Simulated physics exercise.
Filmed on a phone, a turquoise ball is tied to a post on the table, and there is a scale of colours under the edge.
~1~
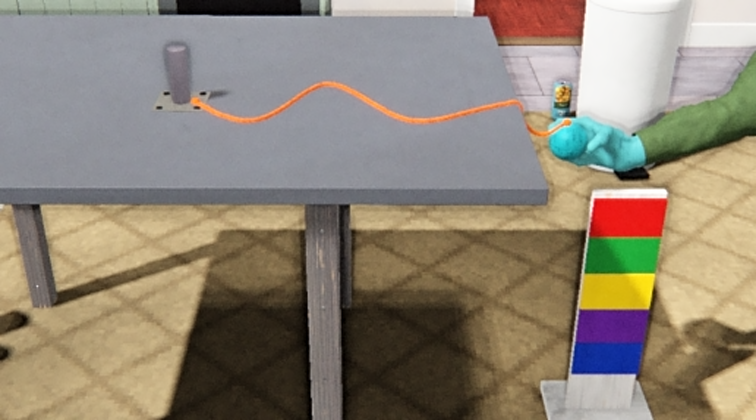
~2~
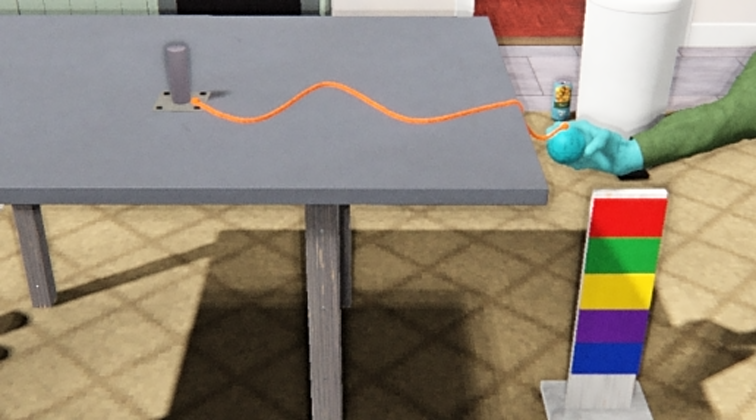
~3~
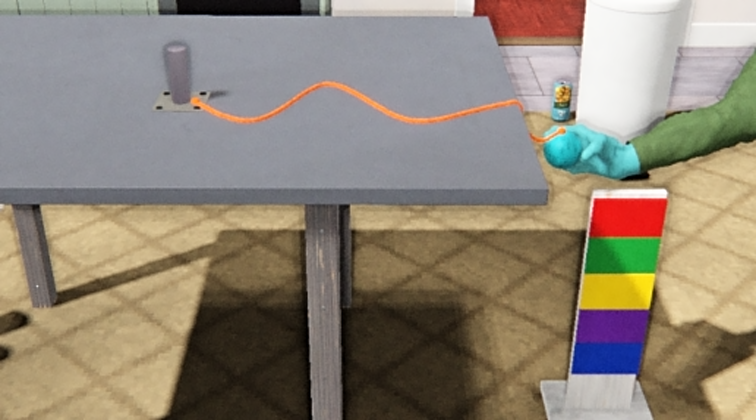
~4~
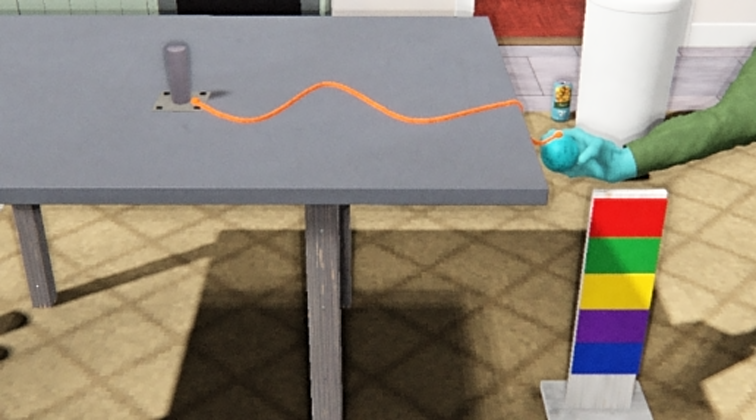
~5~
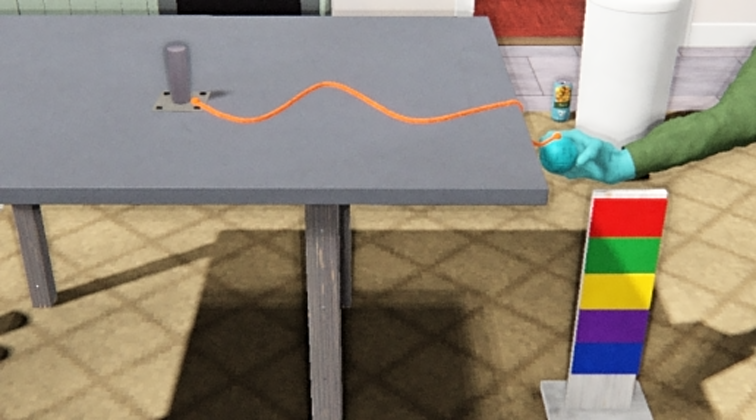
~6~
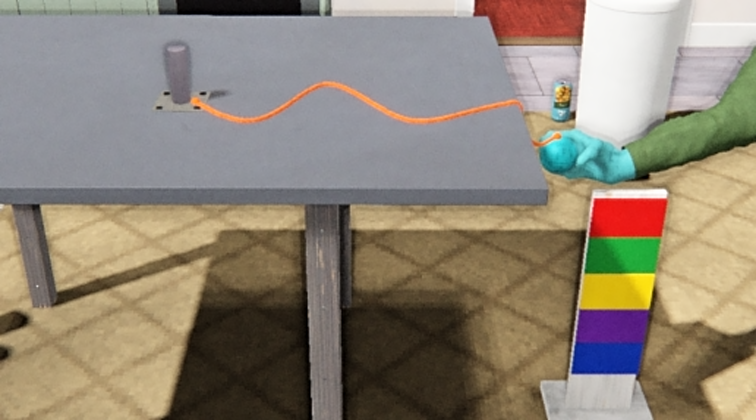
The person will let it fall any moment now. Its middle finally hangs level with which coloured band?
With the yellow band.
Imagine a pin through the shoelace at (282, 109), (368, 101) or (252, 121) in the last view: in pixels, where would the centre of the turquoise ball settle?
That would be (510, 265) for the first, (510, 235) for the second and (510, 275) for the third.
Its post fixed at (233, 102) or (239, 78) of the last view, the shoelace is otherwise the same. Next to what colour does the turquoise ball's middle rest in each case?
Purple; purple.
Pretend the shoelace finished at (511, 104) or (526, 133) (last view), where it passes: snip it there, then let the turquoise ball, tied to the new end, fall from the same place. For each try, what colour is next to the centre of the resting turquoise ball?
Per try - 1: Red; 2: Green.
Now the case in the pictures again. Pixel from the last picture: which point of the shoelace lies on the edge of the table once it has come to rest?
At (408, 120).
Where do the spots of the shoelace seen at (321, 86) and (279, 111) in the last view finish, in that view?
Point one: (390, 100); point two: (313, 100).
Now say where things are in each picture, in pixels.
The first picture shows turquoise ball (569, 142); red (629, 220); green (623, 257); yellow (617, 293); purple (612, 327); blue (607, 360).
The second picture shows turquoise ball (566, 146); shoelace through (222, 115) (294, 101) (352, 92) (415, 121) (496, 106).
The third picture shows turquoise ball (563, 150).
The fourth picture shows turquoise ball (560, 154); shoelace through (222, 115) (294, 101) (352, 92) (415, 121) (496, 106).
The fifth picture shows turquoise ball (559, 155).
The sixth picture shows turquoise ball (559, 155); shoelace through (222, 115) (294, 101) (352, 92) (415, 121) (496, 106).
Soon after, ball near (523, 280); level with yellow.
After that, ball near (497, 293); level with yellow.
In the end, ball near (504, 294); level with yellow. Its middle rests at the yellow band.
